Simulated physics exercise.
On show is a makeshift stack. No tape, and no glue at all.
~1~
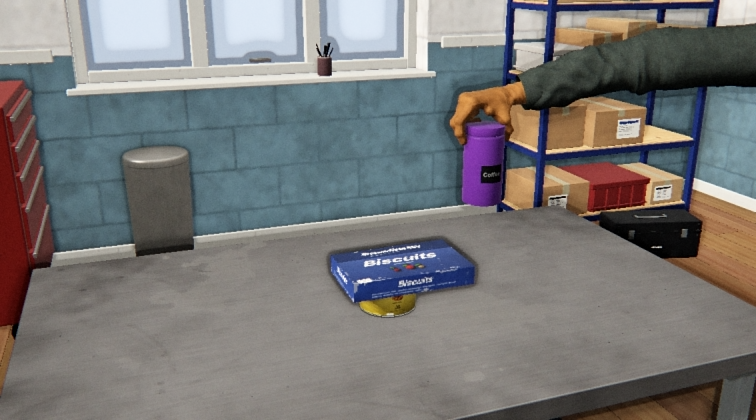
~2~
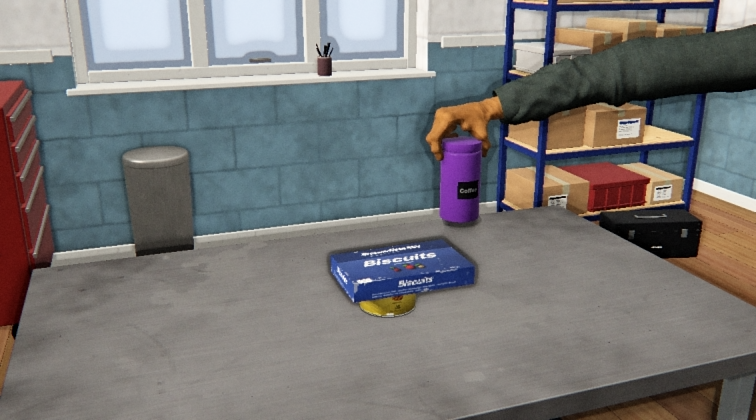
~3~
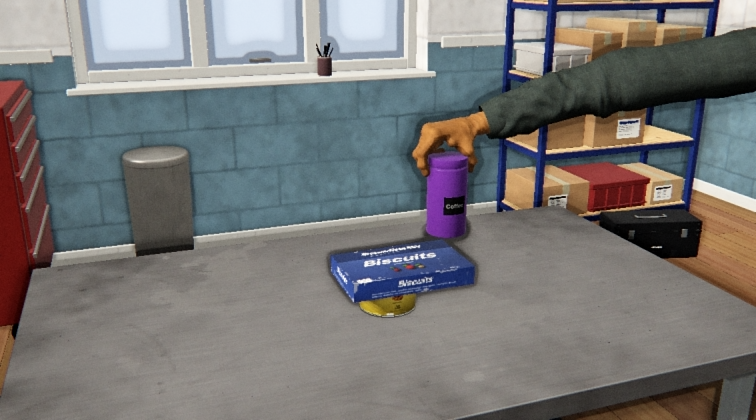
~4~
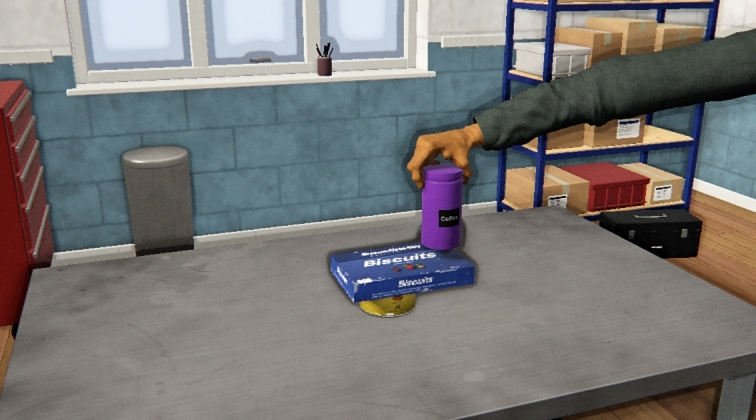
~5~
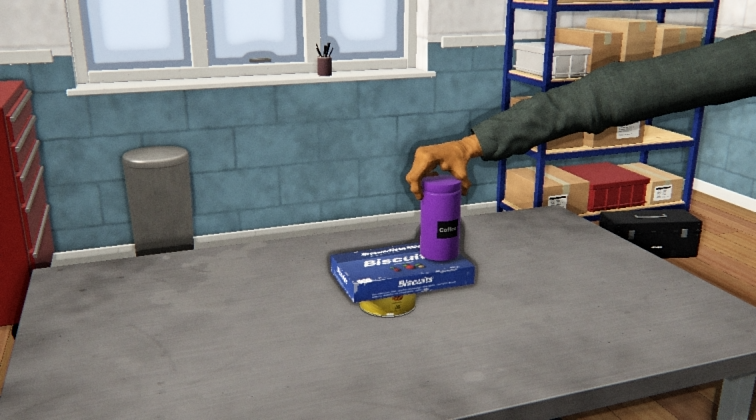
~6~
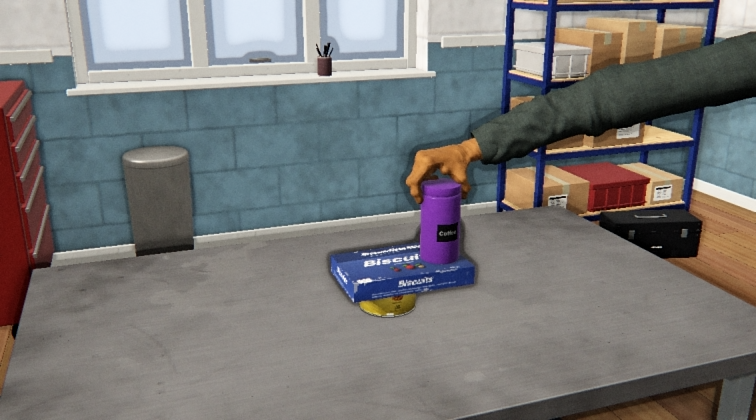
A hand in a dark sleeve lowers a purple jar over a grey table in a workshop-like room, seen from slightly above by a still camera. On the table, a blue biscuit box rests on a low gold-coloured object, with a grey bin behind and shelves of cartons at right. The jar moves down and leftward onto the box's right side, the fingers still on its lid.
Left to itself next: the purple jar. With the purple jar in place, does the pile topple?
My guess is that something will drop.
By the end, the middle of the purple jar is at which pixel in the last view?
Near (514, 263).
Then, 0.30 s on from there, purple jar now fallen; blue packet turned 29° from how it was put.
Then, 0.40 s on from there, blue packet turned 33° from how it was put.
Then, 0.50 s on from there, blue packet turned 19° from how it was put.
Then, 0.70 s on from there, things are still on the move.
In the end, fallen, purple jar; the other 2 unmoved. At the end, from the last picture's camera, purple jar near (514, 263). The stack loses its balance.
